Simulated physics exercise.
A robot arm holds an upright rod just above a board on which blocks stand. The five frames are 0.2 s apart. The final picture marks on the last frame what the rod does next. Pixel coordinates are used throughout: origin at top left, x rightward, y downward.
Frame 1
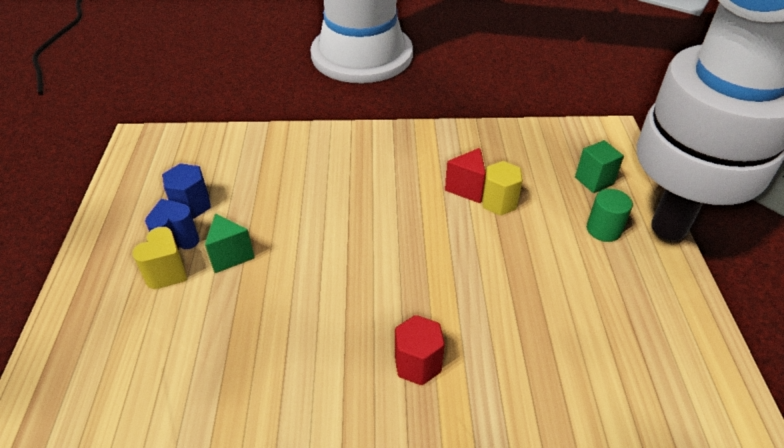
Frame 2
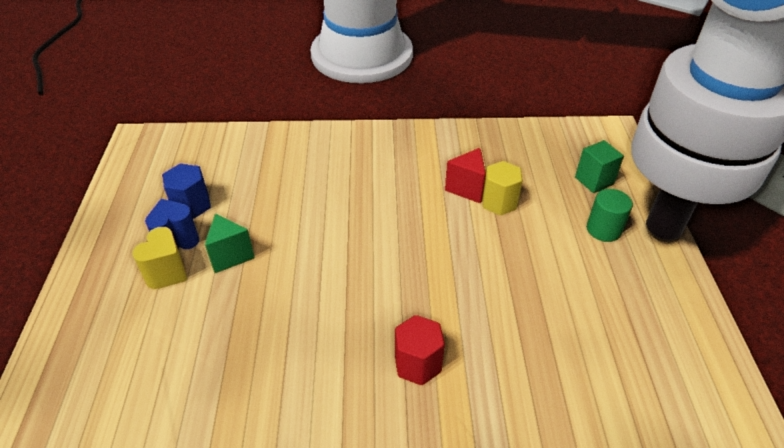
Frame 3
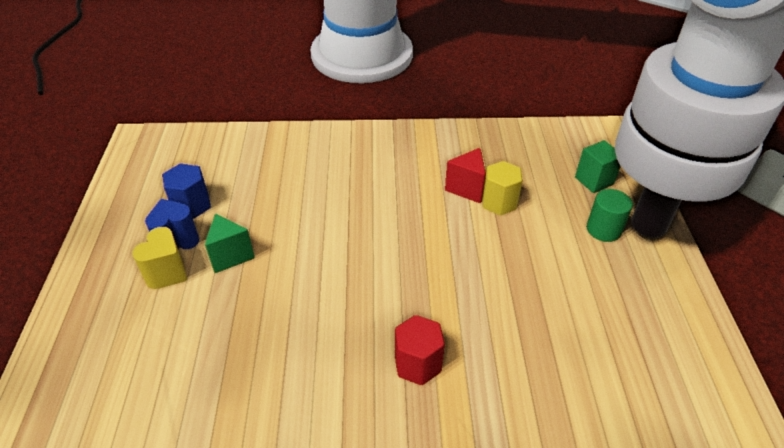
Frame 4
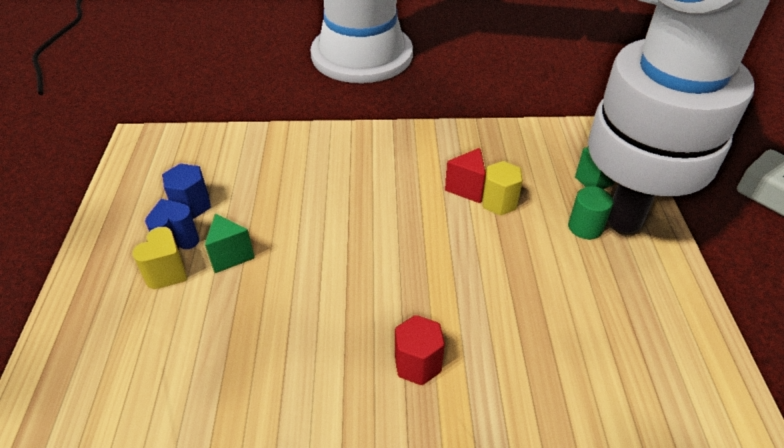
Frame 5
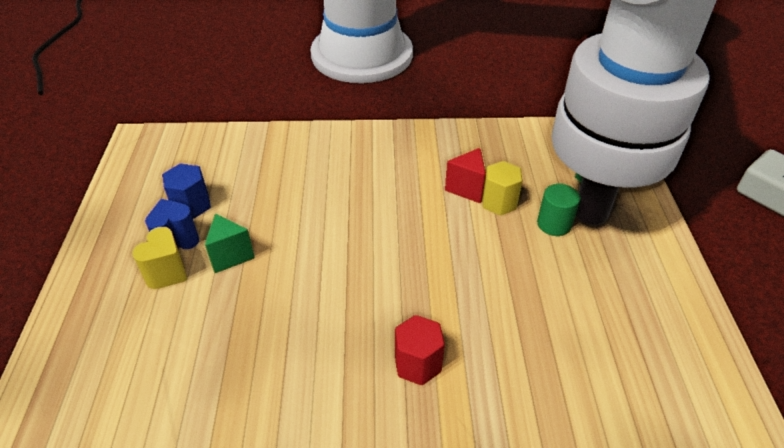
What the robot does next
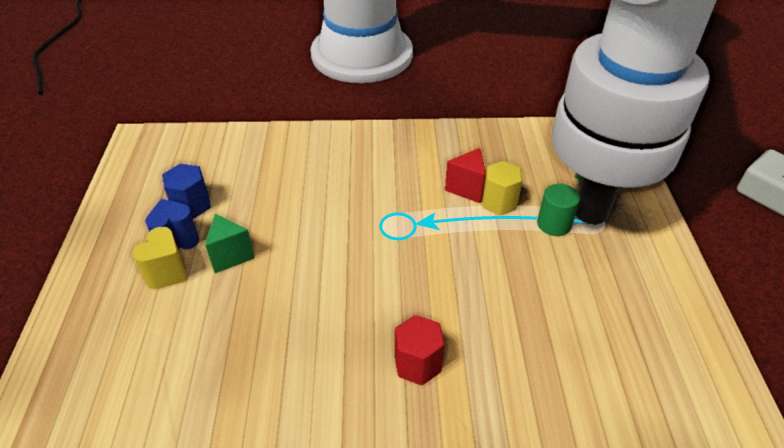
At first, a robot arm holds a dark rod at the right side of a wooden board scattered with colored blocks, just right of a green cylinder. The arm moves slightly left until the rod meets the cylinder, then pushes it a short way left toward the yellow hexagonal block, leaving a gap between them.
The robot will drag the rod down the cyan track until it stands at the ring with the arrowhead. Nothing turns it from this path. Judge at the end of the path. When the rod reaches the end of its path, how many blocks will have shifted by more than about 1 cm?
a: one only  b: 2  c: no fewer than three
c.
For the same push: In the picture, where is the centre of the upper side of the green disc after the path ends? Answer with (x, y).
The green disc ends near (451, 217).
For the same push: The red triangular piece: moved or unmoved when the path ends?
It is no longer where it was.
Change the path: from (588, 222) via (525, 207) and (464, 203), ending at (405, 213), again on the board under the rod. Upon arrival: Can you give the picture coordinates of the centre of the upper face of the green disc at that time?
When the path ends, it will be at (509, 197).
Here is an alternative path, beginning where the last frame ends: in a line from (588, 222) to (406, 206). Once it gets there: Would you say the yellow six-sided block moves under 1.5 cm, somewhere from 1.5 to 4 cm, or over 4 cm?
The best fit is over 4 cm.
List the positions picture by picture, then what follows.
Rod's lower end at (668, 229); red triangular piece at (471, 160); yellow six-sided block at (505, 173); green disc at (615, 200); green square block at (604, 151), in the first picture.
Rod at (663, 229); blocks still, in the second picture.
Rod at (648, 226); blocks still, in the third picture.
Rod at (624, 222); green disc at (596, 197), in the fourth picture.
Rod at (590, 214); red triangular piece at (471, 160); yellow six-sided block at (505, 173); green disc at (563, 194); green square block hidden, in the fifth picture.
Drawn move, from (588, 222) via (492, 218), ending at (398, 226).
What follows on the original path. One third of the way, rod at (524, 210); red triangular piece at (468, 159); yellow six-sided block at (498, 171); green disc at (499, 200).
Two thirds of the way, rod at (461, 212); red triangular piece at (447, 147), turned 70° clockwise; yellow six-sided block at (459, 166), turned 75° clockwise; green disc at (456, 214).
At the end, rod at (398, 218); red triangular piece at (447, 147), turned 70° clockwise; yellow six-sided block at (459, 166), turned 80° clockwise; green disc at (451, 217); green square block still.
